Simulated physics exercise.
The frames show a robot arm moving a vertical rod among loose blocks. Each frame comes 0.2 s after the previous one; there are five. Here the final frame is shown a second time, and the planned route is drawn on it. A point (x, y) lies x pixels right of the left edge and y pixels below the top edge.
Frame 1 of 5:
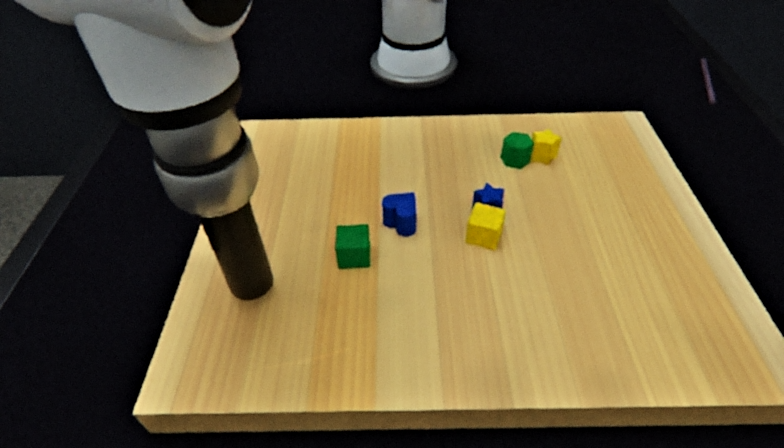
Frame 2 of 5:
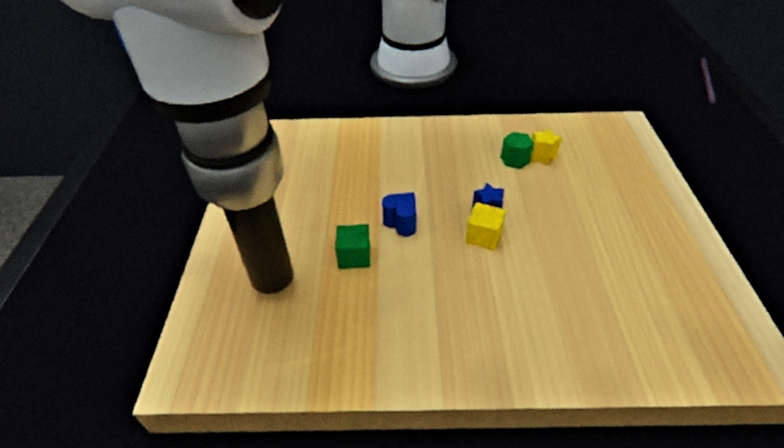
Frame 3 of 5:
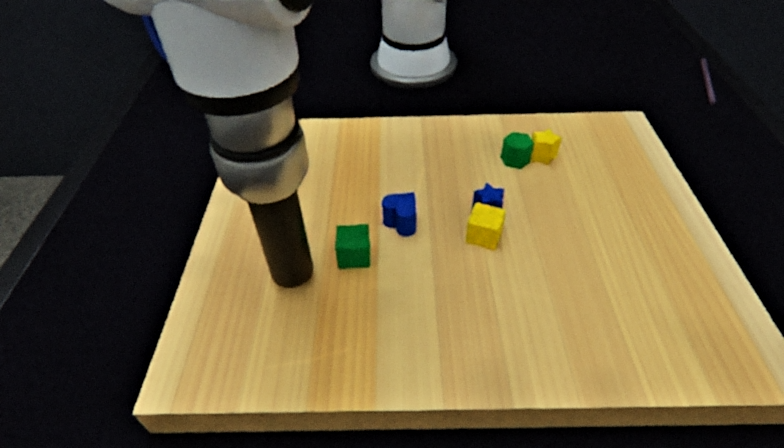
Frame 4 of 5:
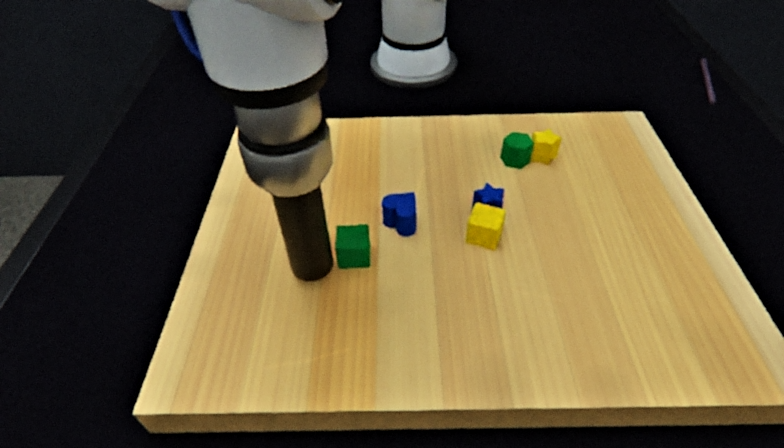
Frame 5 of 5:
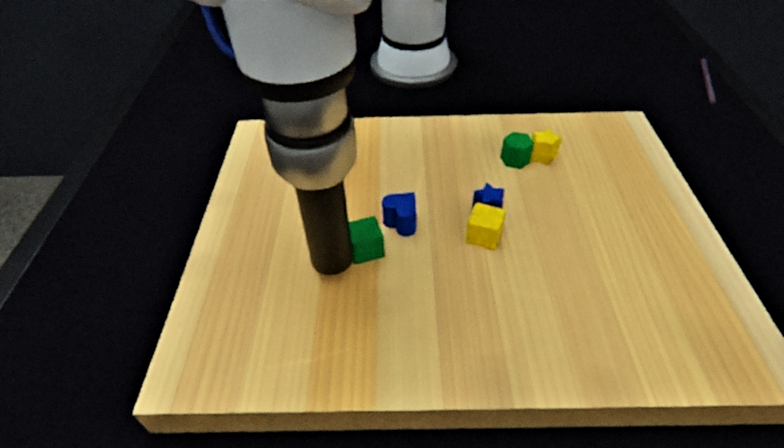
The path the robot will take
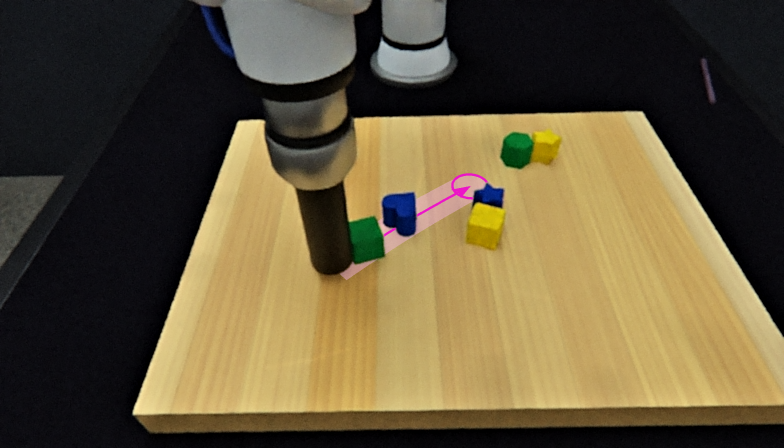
A white and grey robot arm holding a dark vertical rod reaches down over the left side of a pale wooden board, seen from a fixed, raised view against a black surround. A green square block and a blue heart block sit near the middle, with a blue star and yellow block to their right and green and yellow pieces behind. The arm slides the rod steadily rightward and nudges the green square slightly right, while the other blocks stay still.
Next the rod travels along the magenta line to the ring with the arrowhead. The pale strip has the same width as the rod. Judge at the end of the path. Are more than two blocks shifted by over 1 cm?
Final answer: No.
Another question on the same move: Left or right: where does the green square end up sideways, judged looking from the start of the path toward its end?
It moves left.
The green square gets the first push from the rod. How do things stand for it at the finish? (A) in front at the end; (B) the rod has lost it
Correct choice: A.
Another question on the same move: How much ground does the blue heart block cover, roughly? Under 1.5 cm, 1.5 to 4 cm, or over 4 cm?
It is going to finish beyond 4 cm from where it is now.
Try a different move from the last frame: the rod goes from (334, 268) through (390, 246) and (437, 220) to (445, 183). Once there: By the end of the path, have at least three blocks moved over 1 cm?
No - that is not the case.
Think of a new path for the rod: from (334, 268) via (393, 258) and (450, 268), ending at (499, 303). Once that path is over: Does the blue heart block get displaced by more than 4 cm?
No
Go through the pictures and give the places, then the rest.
The first picture shows lower end of the rod (252, 283), tops of blocks, green square (352, 236), blue heart block (402, 203), blue star (491, 193).
The second picture shows rod (272, 277), blocks as before.
The third picture shows rod (293, 271), blocks as before.
The fourth picture shows rod (312, 265), blocks as before.
The fifth picture shows rod (332, 259), green square (364, 229), blue heart block (402, 203), blue star (491, 193).
The drawn path runs from (334, 268) via (405, 222), ending at (470, 186).
The first path, step by step. One third of the way, rod (383, 227); green square (407, 198), turned 25° anticlockwise; blue heart block (427, 183).
Two thirds of the way, rod (429, 200); green square (449, 171), turned 40° anticlockwise; blue heart block (460, 155).
At the end, rod (471, 177); green square (484, 146), turned 65° anticlockwise; blue heart block (481, 130), turned 35° anticlockwise; blue star not moved.
